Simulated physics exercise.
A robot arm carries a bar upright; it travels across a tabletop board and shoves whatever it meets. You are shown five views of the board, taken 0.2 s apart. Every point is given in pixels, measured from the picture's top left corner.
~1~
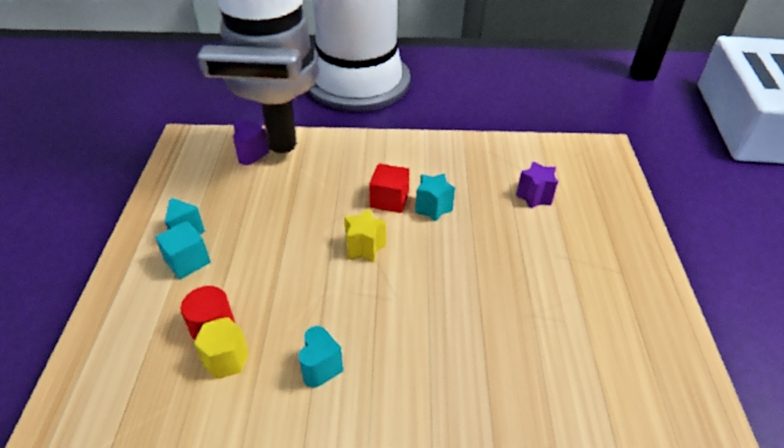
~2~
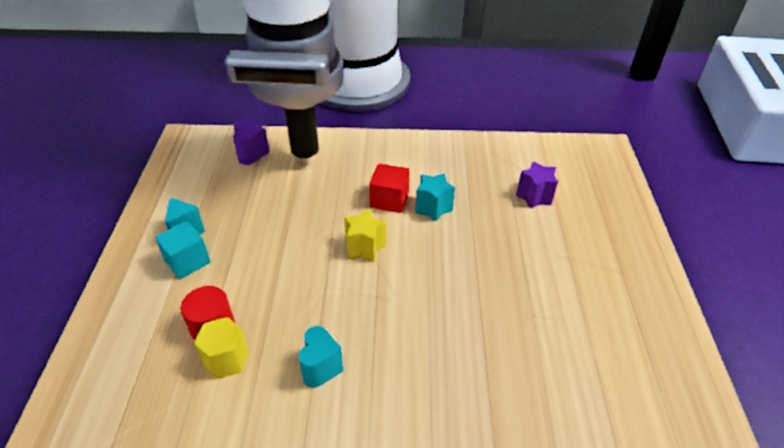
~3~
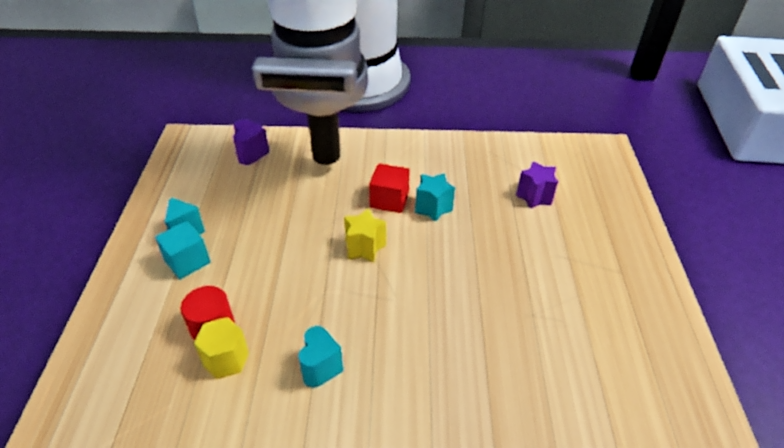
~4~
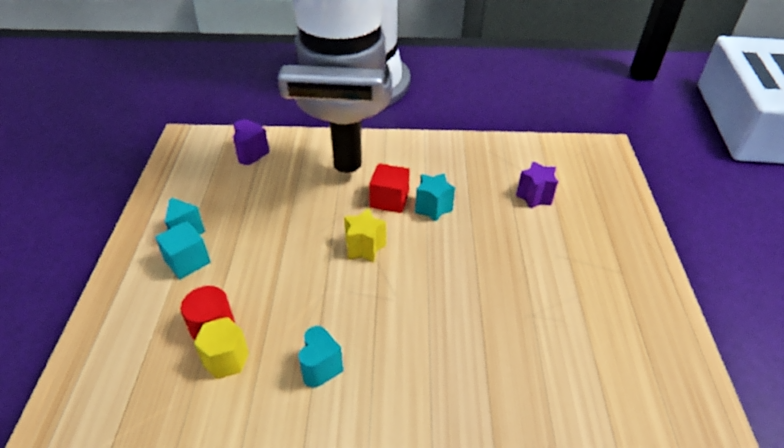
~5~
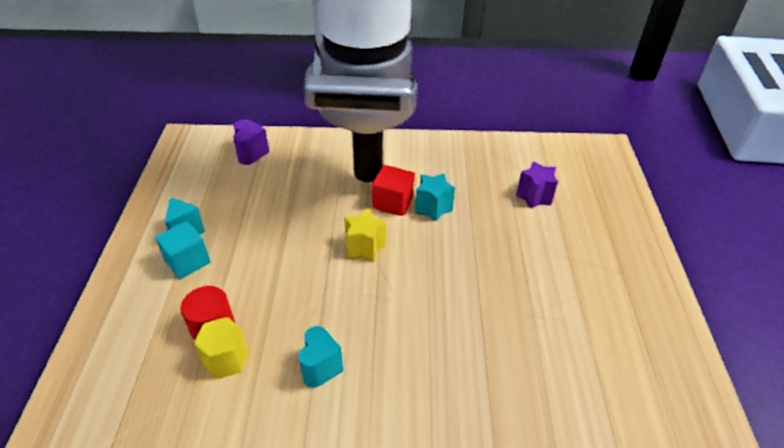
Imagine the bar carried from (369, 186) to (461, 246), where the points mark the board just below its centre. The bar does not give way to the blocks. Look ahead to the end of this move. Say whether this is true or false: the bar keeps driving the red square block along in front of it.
This is true.
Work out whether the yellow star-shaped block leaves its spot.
If the bar follows that path, the yellow star-shaped block stays in its place.
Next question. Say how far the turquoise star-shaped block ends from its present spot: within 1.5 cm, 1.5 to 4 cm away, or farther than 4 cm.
Overall it shifts more than 4 cm.
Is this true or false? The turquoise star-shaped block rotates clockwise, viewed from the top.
The statement is incorrect.
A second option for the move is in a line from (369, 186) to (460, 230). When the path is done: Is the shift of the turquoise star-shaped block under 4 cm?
In short: No.
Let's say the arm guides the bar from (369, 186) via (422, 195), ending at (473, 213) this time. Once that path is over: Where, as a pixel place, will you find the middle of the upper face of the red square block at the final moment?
It is at (425, 196).
On the path given first. One third of the way, bar (398, 193); red square block (422, 199), turned 15° clockwise; turquoise star-shaped block (457, 192), turned 40° anticlockwise.
Two thirds of the way, bar (430, 212); red square block (450, 223), turned 35° clockwise; turquoise star-shaped block (465, 194), turned 70° anticlockwise.
At the end, bar (463, 233); yellow star-shaped block in place; red square block (478, 249), turned 65° clockwise; turquoise star-shaped block (477, 199), turned 125° anticlockwise.
